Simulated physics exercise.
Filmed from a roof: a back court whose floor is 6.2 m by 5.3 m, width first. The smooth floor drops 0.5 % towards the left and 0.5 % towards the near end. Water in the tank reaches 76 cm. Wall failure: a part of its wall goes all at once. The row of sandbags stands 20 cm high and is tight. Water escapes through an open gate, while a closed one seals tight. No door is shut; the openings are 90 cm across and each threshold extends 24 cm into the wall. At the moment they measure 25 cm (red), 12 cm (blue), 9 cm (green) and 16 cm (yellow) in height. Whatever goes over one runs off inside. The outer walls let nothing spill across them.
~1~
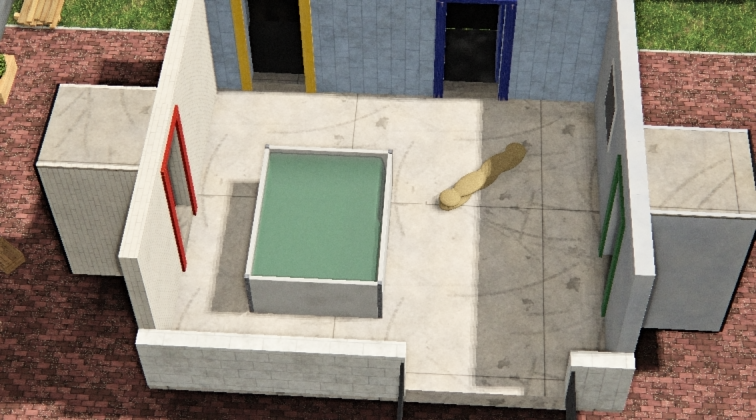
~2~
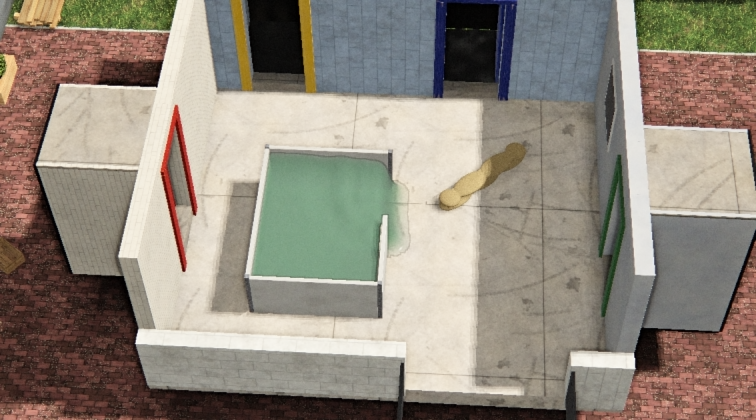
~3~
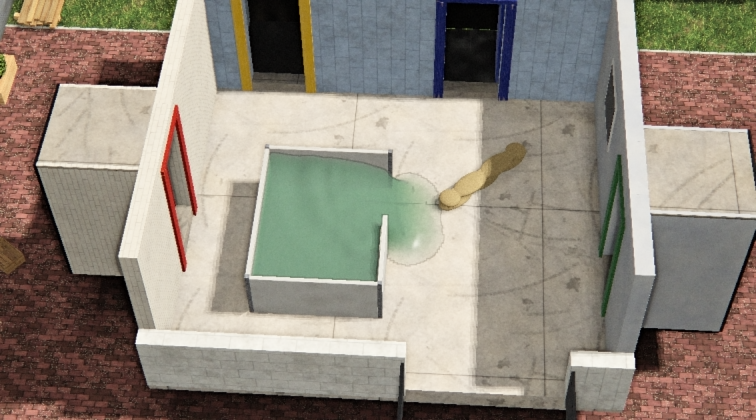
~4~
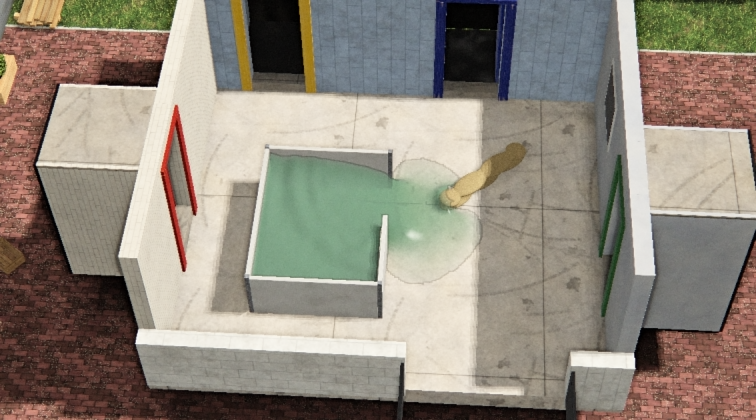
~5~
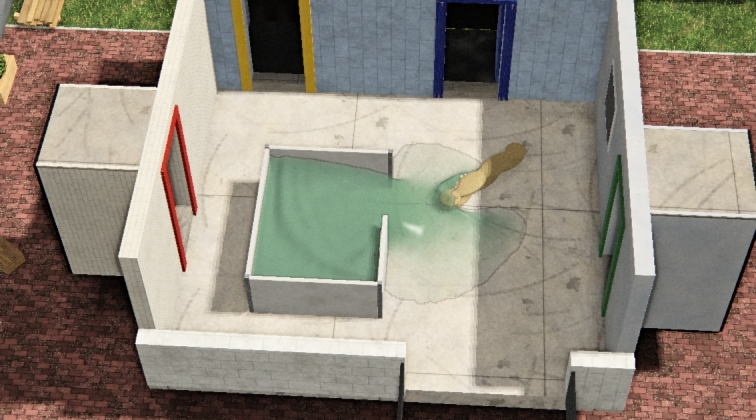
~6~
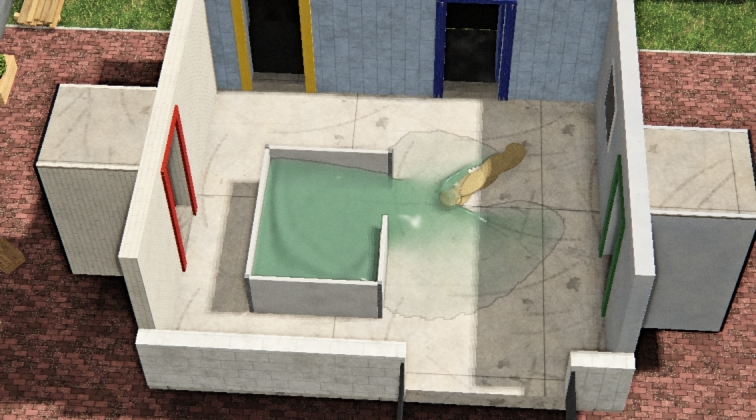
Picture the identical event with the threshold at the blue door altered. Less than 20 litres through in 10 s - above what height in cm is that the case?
Above about 25 cm.
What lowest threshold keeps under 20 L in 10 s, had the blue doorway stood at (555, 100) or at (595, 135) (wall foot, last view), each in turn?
Minimums: About 23 cm and 24 cm.
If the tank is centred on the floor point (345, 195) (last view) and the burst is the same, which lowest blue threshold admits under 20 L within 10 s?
I'd put it at close to 21 cm.
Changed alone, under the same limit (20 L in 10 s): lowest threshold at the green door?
Green would need about 23 cm on its own.
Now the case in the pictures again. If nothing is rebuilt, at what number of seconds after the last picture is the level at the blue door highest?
That happens close to 2.8 s on the clock.
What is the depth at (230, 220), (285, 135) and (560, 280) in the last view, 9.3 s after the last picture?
First 3, then 3, then 6 cm.
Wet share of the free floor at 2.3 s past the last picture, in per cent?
Wet share: Near 50 %.
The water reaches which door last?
It is the red one.
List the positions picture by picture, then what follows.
In the first picture, still water, 76 cm deep, in the tank at (321, 216); the blue door at (473, 54) is dry.
In the second picture, the gap is at (386, 209), the front 0.3 m out at (404, 246); the back of the tank holds 76 cm.
In the third picture, the gap is at (386, 209), the front 0.8 m out at (436, 244); the back of the tank holds 76 cm.
In the fourth picture, the front is at (477, 236), 1.4 m from the gap at (386, 210); 2.1 m2 of floor is wet, 75 cm left at the back.
In the fifth picture, water pours out at (386, 210) and has run 2.0 m, to (520, 231); about 6 cm deep outside, 68 cm at the back.
In the sixth picture, water pours out at (386, 210) and has run 2.6 m, to (556, 236); about 5 cm deep outside, 64 cm at the back; 1.0 m in a straight line remain to the blue door at (473, 54).
Then, 0.7 s after the last picture water covers 40 % of the floor, deepest (46 cm) near (442, 212); 4 cm at the blue door, 0 litres in over its 12 cm threshold.
Then, 2.3 s after the last picture water covers 50 % of the floor, deepest (32 cm) near (524, 102); 19 cm at the blue door, 98 litres in over its 12 cm threshold.
Then, 9.3 s after the last picture water covers 95 % of the floor, deepest (11 cm) near (396, 374); 8 cm at the blue door, 196 litres in over its 12 cm threshold.
At the blue door as built, the water peaked near 25 cm, 2.9 s after the last picture.
Run again over the same 10 s with other heights there, 37 litres in over 22 cm, 4 litres over 30 cm. The limit of 20 litres is kept from about 25 cm up.
